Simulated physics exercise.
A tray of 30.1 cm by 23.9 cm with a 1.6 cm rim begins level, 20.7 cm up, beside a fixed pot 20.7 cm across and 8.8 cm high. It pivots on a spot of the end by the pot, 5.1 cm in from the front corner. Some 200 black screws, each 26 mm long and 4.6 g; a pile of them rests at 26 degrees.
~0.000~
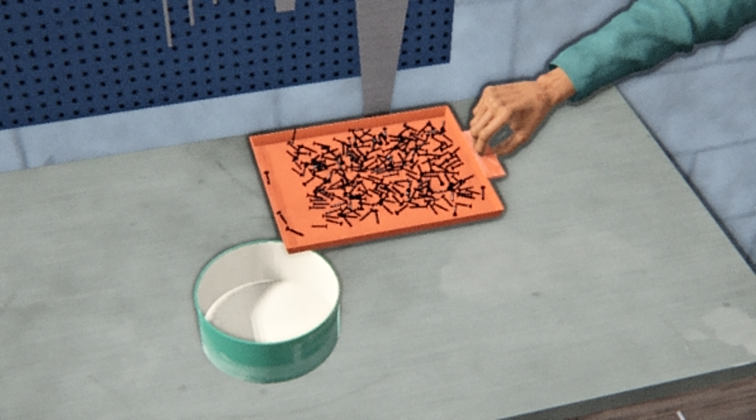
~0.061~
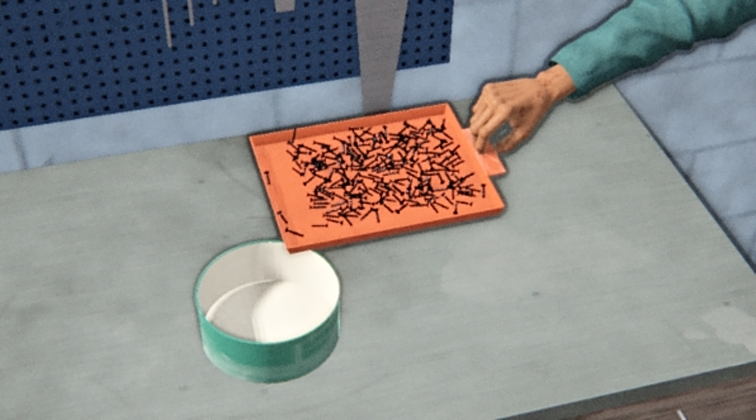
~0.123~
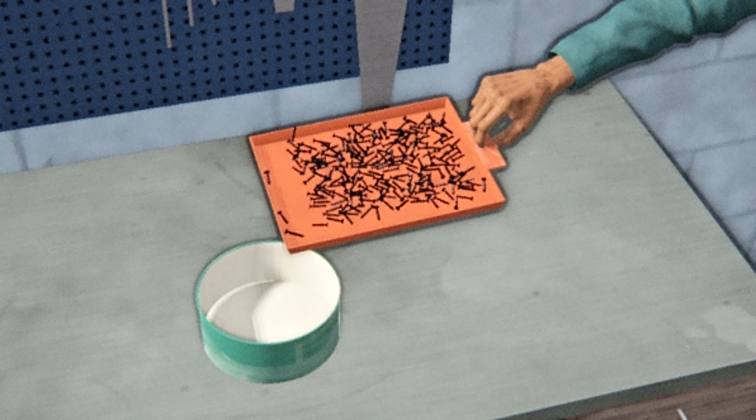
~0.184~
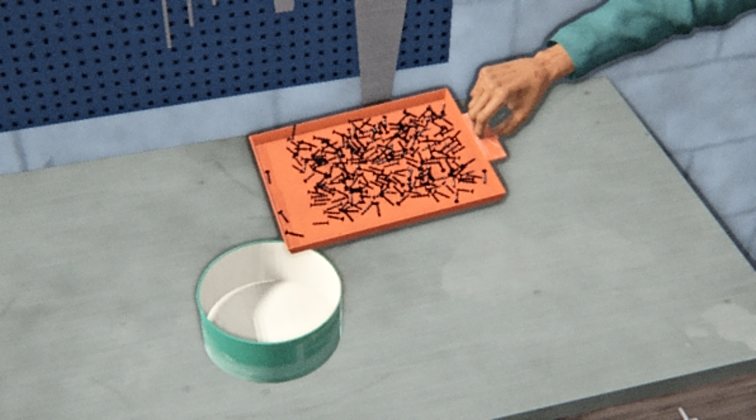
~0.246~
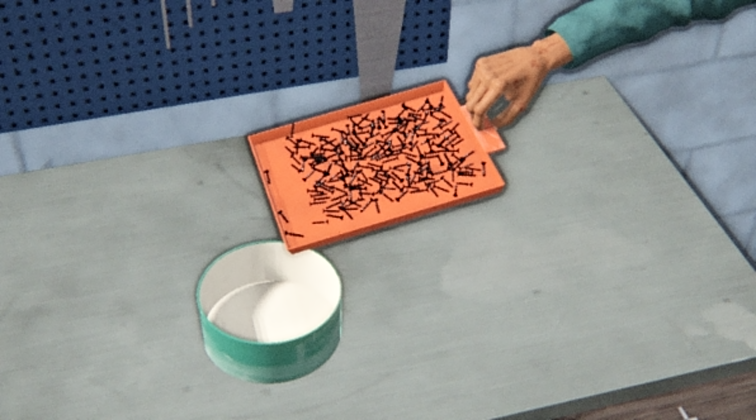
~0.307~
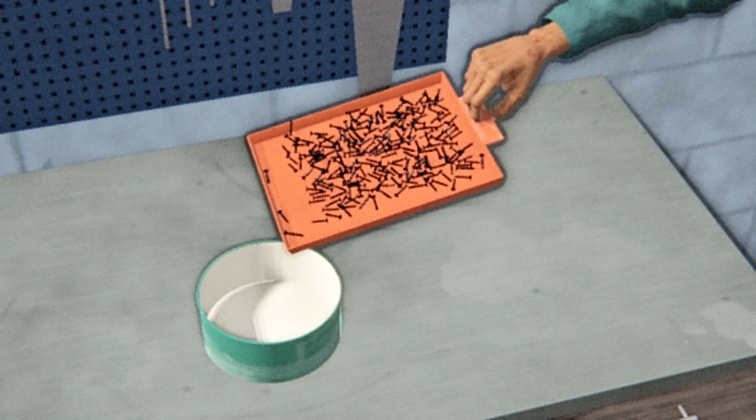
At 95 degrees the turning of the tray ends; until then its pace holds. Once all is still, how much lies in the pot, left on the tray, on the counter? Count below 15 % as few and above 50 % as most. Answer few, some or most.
Pot most, tray few, counter some.
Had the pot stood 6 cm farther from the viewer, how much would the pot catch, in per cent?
In that case some 75 per cent.
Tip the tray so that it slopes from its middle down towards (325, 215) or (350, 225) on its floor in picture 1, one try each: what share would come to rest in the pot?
Some 90 and 65 per cent.
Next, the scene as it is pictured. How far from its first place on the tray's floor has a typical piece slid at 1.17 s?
Roughly 15 cm.
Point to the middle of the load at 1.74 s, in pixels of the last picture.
Around (264, 199).
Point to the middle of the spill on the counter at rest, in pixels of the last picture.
Around (198, 272).
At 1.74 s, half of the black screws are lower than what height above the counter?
Roughly 22 cm.
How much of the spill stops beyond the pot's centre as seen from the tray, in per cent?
Some 90 per cent.
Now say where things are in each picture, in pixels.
In the first picture, tray tilt 0 degrees, front corners at (289, 245) and (499, 207); middle of the pieces at (384, 172); pot at (267, 290).
In the second picture, tray tilt 1 degrees, front corners at (289, 245) and (500, 205); middle of the pieces at (384, 170).
In the third picture, tray tilt 3 degrees, front corners at (290, 245) and (500, 199); middle of the pieces at (384, 167).
In the fourth picture, tray tilt 6 degrees, front corners at (290, 246) and (501, 191), lowest corner left front; middle of the pieces at (384, 162).
In the fifth picture, tray tilt 8 degrees, front corners at (290, 246) and (500, 183), lowest corner left front; middle of the pieces at (383, 157).
In the sixth picture, tray tilt 11 degrees, front corners at (289, 246) and (498, 175), lowest corner left front; middle of the pieces at (382, 153); pot at (269, 290). Its pace works out near 45 degrees a second.
After 1.17 s, tilt 50 degrees; the tray holds 95 %, the pot 0 %.
After 1.74 s, tilt 76 degrees; the tray holds 75 %, the pot 15 %.
Then, at 2.37 s, tilt 95 degrees; the tray holds 0 %, the pot 75 %.
At rest (3.4 s), pot 75 %, tray 0 %, counter 25 %.
